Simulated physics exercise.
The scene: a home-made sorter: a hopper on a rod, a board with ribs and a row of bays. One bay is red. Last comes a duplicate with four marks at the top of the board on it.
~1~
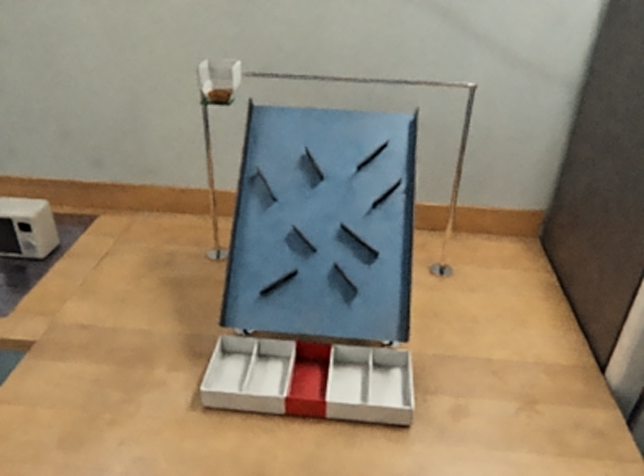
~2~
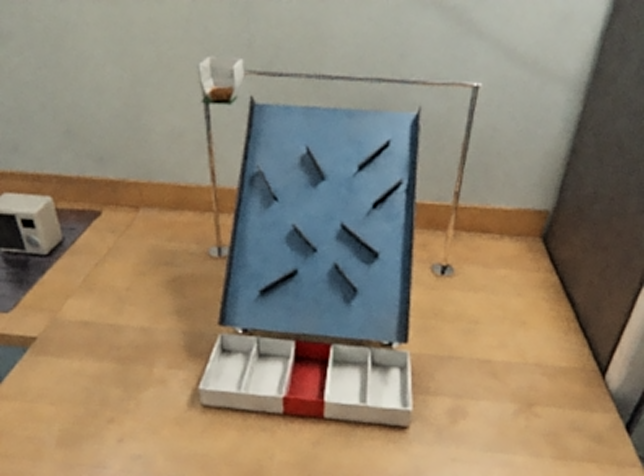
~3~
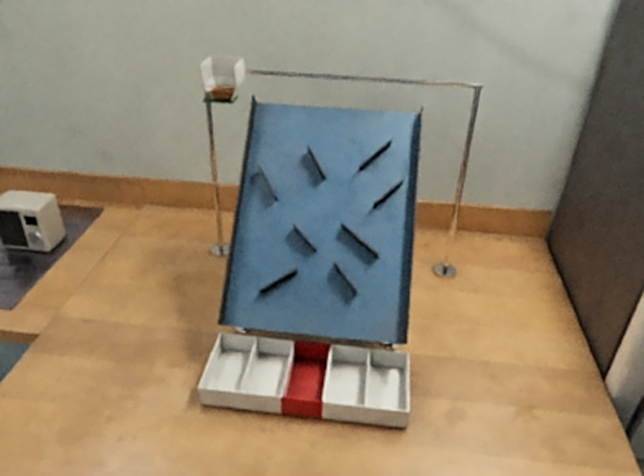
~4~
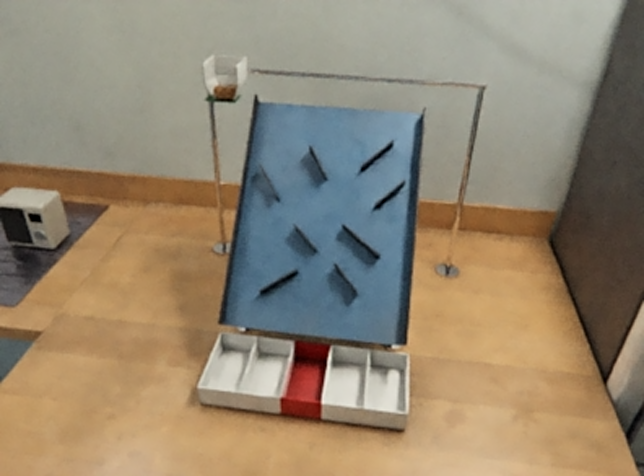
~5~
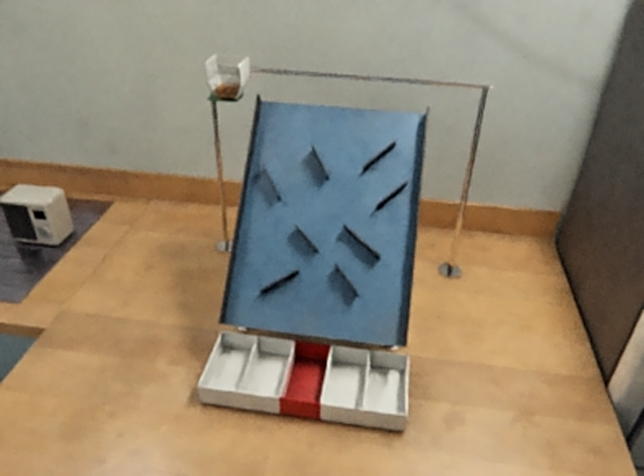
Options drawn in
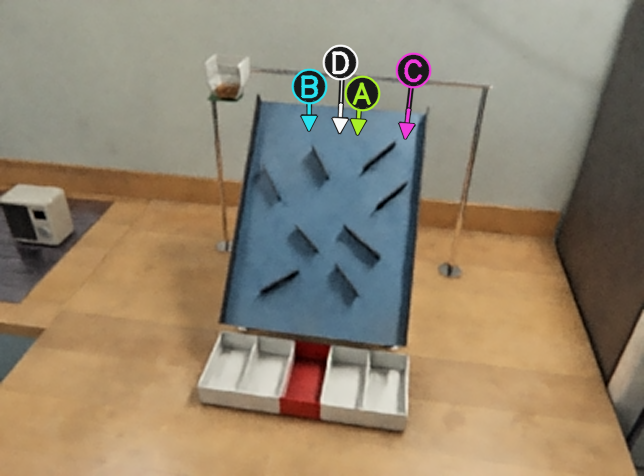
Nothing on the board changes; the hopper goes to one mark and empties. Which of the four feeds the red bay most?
Use mark A.
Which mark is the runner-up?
It is D.
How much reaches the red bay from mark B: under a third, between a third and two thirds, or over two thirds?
Mark B gives under a third.
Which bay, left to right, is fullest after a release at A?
It is the third one.
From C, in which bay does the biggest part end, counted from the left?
The fifth from the left.
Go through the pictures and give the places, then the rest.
The first picture shows hopper near (221, 94), roasted chickpeas, door shut.
The second picture shows ribs (307, 146) to (323, 175), (358, 166) to (389, 140), (257, 165) to (275, 197).
The third picture shows ribs (374, 204) to (403, 179), (293, 224) to (315, 249), (342, 224) to (379, 255).
The fourth picture shows ribs (259, 292) to (297, 269), (335, 263) to (357, 293).
The fifth picture shows red bay near (300, 407), number 3 of 5 from the left.
On the marked copy, mark A meets the board at (357, 129); mark B meets the board at (309, 125); mark C meets the board at (405, 133); mark D meets the board at (339, 127).
With A, close to half in the red bay, close to a third in other bays, a small share outside the box.
With B, only a few in the red bay, all but a few in other bays, only a few outside the box.
With C, a small share in the red bay, the bulk in other bays, a small share outside the box.
With D, close to a third in the red bay, close to two thirds in other bays, only a few outside the box.
